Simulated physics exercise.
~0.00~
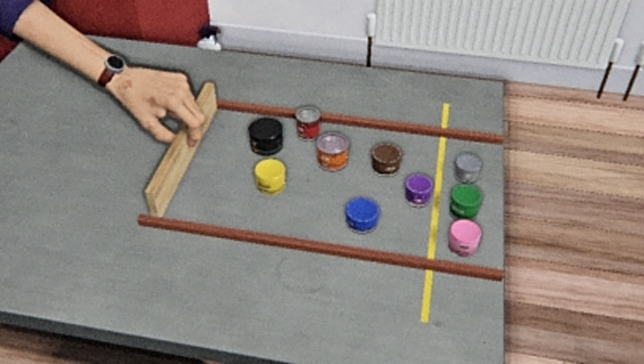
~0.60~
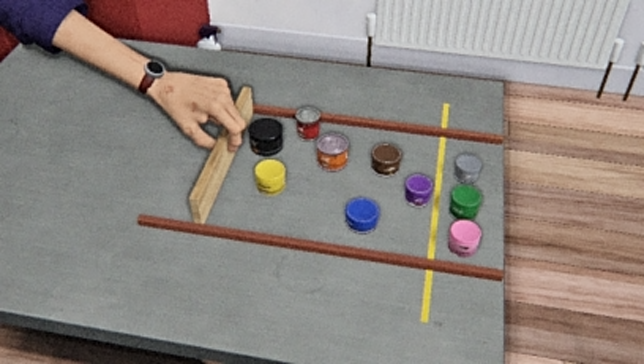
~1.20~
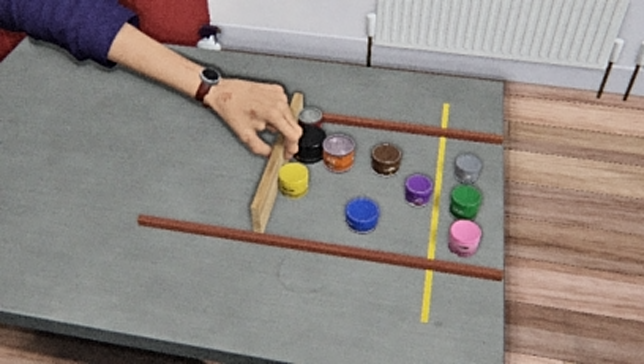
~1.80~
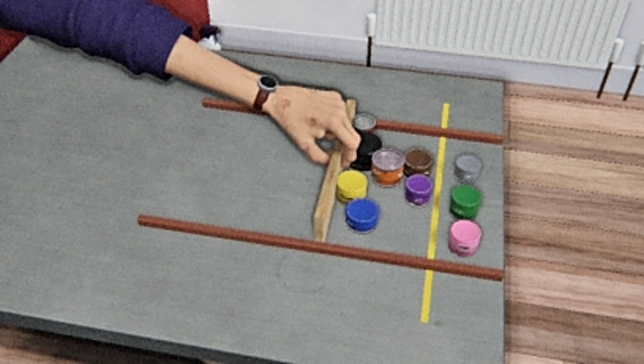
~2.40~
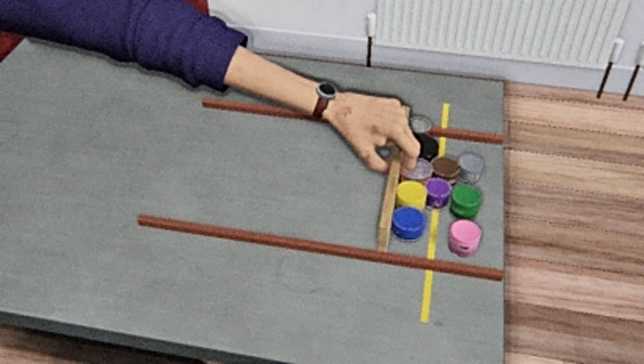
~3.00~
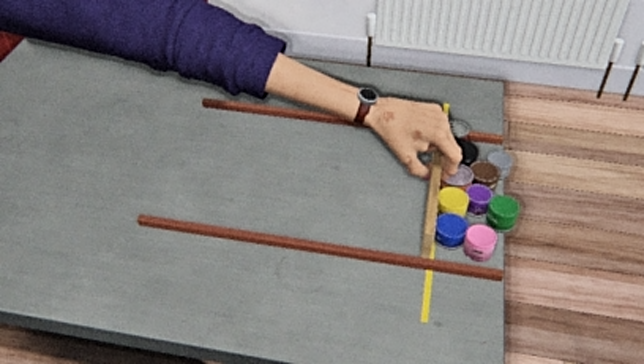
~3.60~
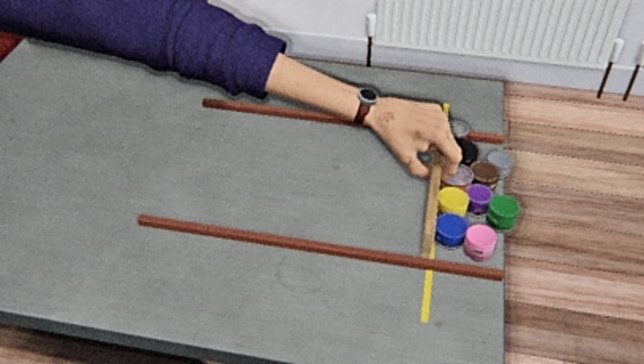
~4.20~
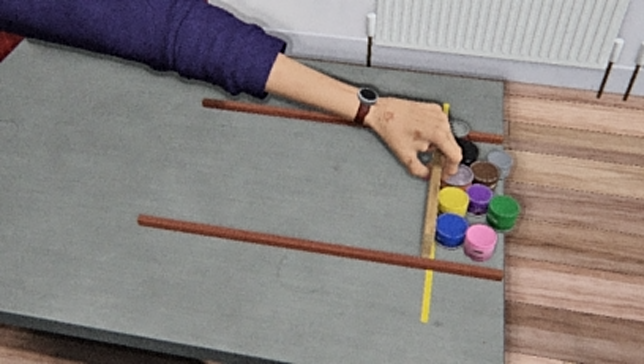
On a grey table, a hand pushes colourful tubs right with a board, stopping at yellow tape.
